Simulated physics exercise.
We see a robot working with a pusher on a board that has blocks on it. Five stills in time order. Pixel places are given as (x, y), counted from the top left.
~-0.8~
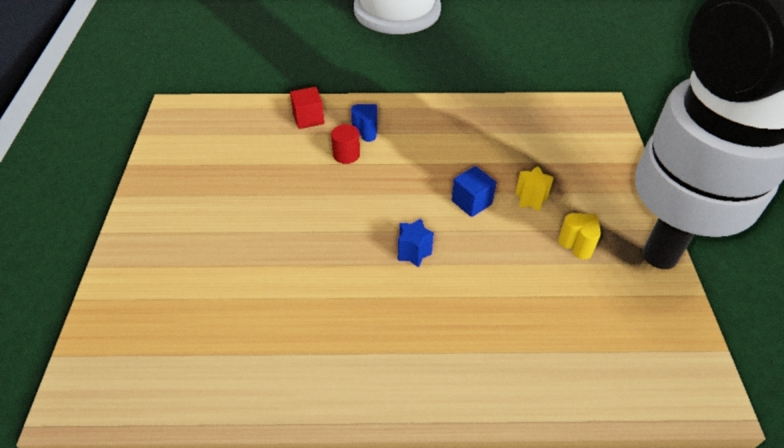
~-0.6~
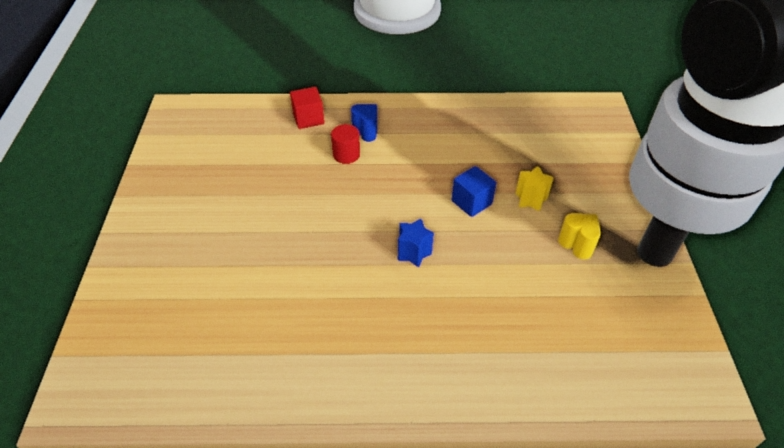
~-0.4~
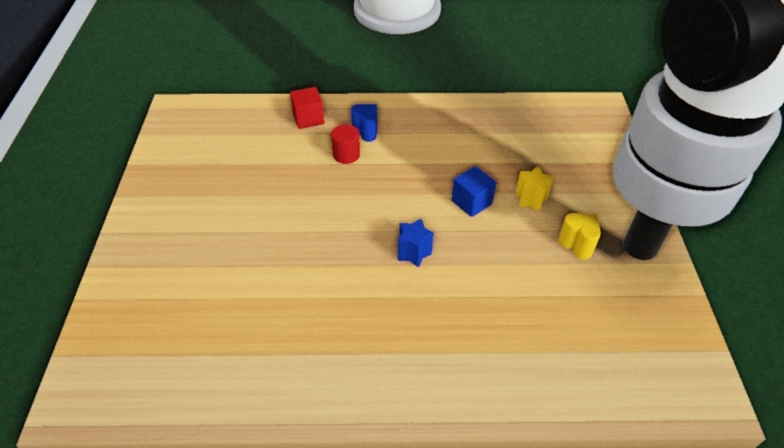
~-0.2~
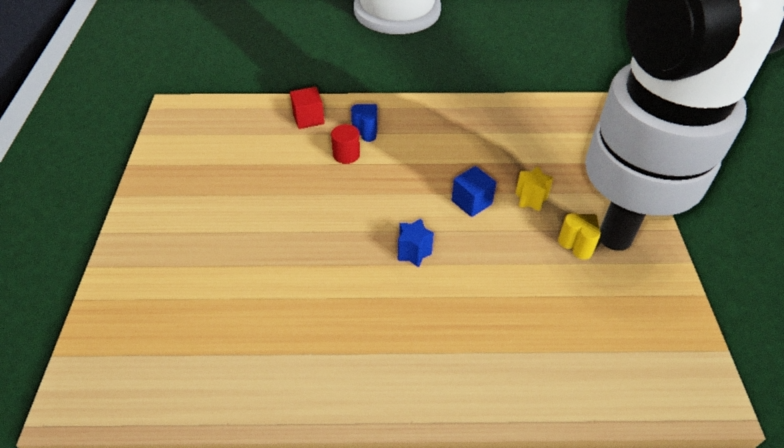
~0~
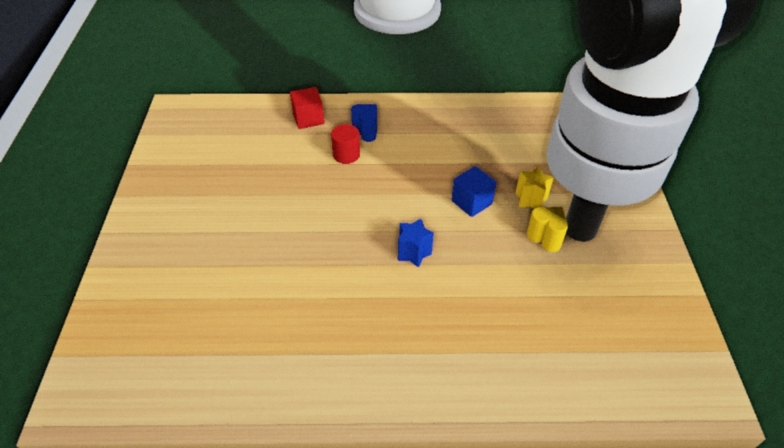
A robot arm moves left across the board and pushes the yellow heart-shaped block slightly left.
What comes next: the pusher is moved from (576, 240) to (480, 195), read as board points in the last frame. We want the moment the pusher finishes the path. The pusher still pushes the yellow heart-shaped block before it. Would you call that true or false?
That claim is false.
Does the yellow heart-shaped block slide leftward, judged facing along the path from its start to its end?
Yes, that is how it ends up.
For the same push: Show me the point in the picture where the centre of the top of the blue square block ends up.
Final place: (450, 176).
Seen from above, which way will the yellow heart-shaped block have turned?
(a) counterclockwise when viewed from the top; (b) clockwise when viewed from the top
The answer is a.
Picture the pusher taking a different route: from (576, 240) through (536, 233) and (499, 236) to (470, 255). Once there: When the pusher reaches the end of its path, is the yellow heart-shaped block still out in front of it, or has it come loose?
The pusher moves past it.
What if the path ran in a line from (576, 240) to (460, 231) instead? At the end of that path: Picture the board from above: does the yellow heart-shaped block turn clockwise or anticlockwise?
If we look at it from overhead, the yellow heart-shaped block pivots clockwise.
On the path given first. One third of the way, pusher (545, 214); yellow heart-shaped block (517, 207), turned 30° anticlockwise.
Two thirds of the way, pusher (512, 198); yellow star (531, 173), turned 25° clockwise; yellow heart-shaped block (493, 203), turned 60° anticlockwise.
At the end, pusher (482, 184); blue square block (450, 176), turned 35° anticlockwise; yellow star (530, 173), turned 35° clockwise; yellow heart-shaped block (493, 203), turned 60° anticlockwise.
